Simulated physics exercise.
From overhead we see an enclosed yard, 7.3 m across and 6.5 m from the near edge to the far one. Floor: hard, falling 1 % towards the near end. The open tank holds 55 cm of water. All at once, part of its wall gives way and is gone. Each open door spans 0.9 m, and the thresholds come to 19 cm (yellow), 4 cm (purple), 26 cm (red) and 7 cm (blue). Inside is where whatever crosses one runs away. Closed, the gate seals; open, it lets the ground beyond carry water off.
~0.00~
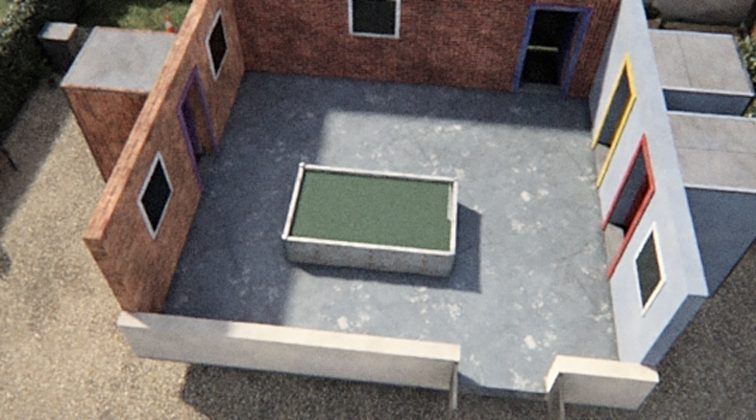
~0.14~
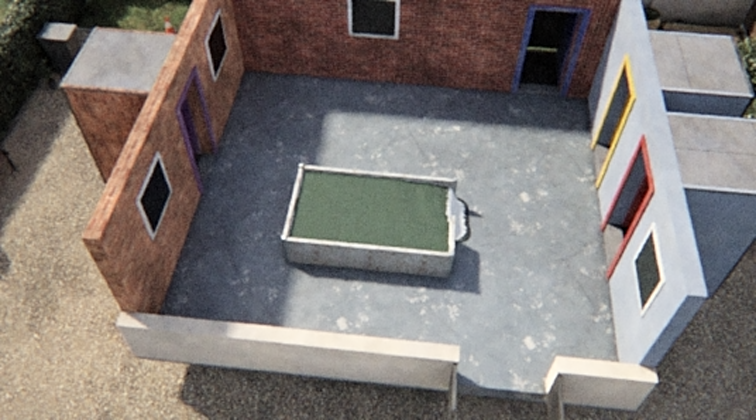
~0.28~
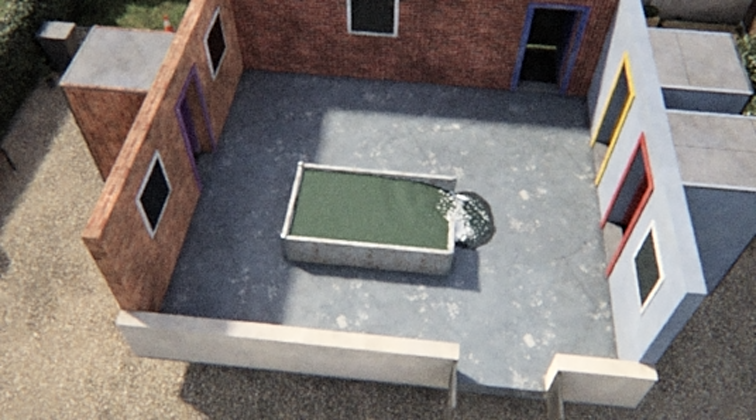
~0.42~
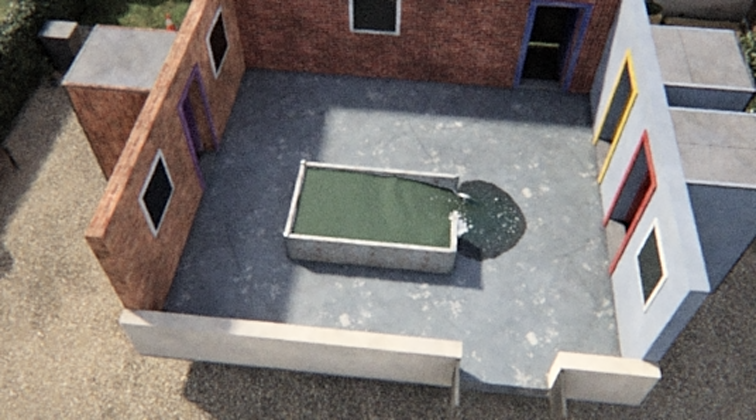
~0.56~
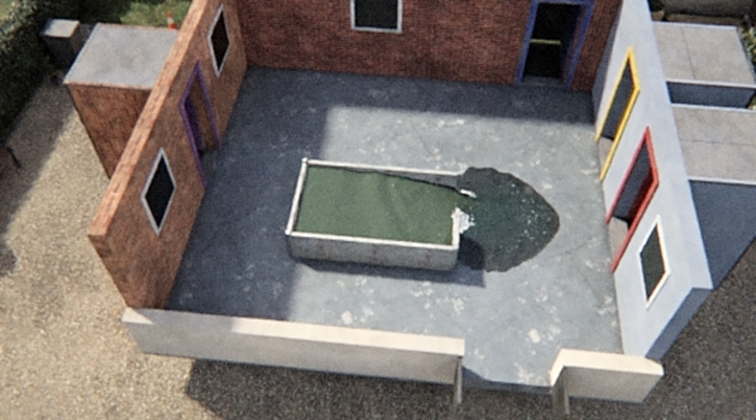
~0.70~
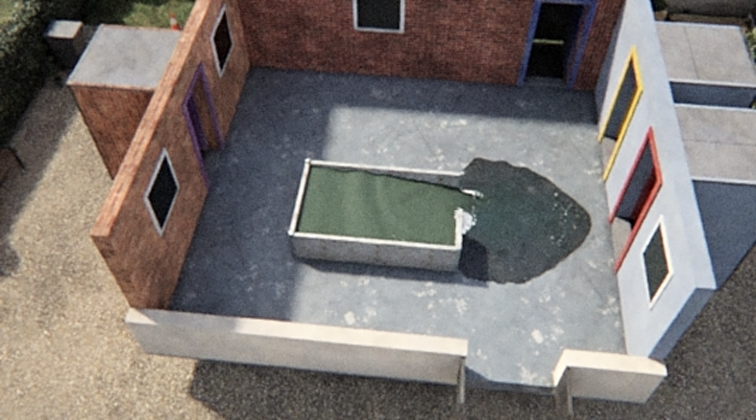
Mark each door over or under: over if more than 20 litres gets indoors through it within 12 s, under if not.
Yellow door: Under, purple door: Under, red door: Under, blue door: Over.
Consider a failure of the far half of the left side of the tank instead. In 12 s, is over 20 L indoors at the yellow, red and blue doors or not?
Outcomes - yellow: Not exceeded, red: Not exceeded, blue: Not exceeded.
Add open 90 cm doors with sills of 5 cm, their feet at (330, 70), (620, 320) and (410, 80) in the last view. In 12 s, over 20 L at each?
In turn: Not over, above, below.
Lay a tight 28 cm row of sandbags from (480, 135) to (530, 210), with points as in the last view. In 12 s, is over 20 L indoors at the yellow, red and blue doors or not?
At the yellow door the limit is not reached, at the red door it is not reached, and at the blue door it is not reached.
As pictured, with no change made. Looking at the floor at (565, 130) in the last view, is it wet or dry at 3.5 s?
By then the spot is drenched.
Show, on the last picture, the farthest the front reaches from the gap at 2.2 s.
(589, 94).
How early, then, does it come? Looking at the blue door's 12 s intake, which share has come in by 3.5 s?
Roughly 10 percent is in by then.
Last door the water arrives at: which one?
Lab note: Last arrival at the purple door.
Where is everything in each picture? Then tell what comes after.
The open tank at (373, 211) is whole and still, 55 cm deep, in the first picture.
Water pours out at (450, 213) and has run 0.5 m, to (459, 203); typically 8 cm deep outside, 55 cm at the open tank's back, in the second picture.
The front is at (488, 235), 0.8 m from the gap at (450, 212); 0.7 m2 of floor is under water; 55 cm left at the back of the open tank, in the third picture.
Water pours out at (452, 211) and has run 1.2 m, to (521, 227); typically 6 cm deep outside, 55 cm at the open tank's back, in the fourth picture.
The front is at (553, 214), 1.8 m from the gap at (454, 208); 2.5 m2 of floor is under water; 55 cm left at the back of the open tank, in the fifth picture.
Water pours out at (457, 208) and has run 2.3 m, to (582, 214); typically 4 cm deep outside, 55 cm at the open tank's back, in the sixth picture.
After 1.4 s water covers 15 % of the floor and is deepest (32 cm) near (462, 214); yellow door not reached, purple door not reached, red door 18 cm at the sill, 0 L in, blue door not reached.
After 2.2 s water covers 25 % of the floor and is deepest (30 cm) near (462, 206); yellow door 17 cm at the sill, 0 L in, purple door not reached, red door 24 cm at the sill, 0 L in, blue door not reached.
After 3.5 s water covers 30 % of the floor and is deepest (22 cm) near (620, 368); yellow door 14 cm at the sill, 0 L in, purple door not reached, red door 18 cm at the sill, 0 L in, blue door 13 cm at the sill, 5 L in.
After 7.0 s water covers 70 % of the floor and is deepest (16 cm) near (622, 379); yellow door 10 cm at the sill, 0 L in, purple door not reached, red door 11 cm at the sill, 0 L in, blue door 9 cm at the sill, 53 L in.
After 12.0 s water covers 95 % of the floor and is deepest (10 cm) near (598, 376); yellow door 6 cm at the sill, 0 L in, purple door 5 cm at the sill, 0 L in, red door 7 cm at the sill, 0 L in, blue door 4 cm at the sill, 59 L in.
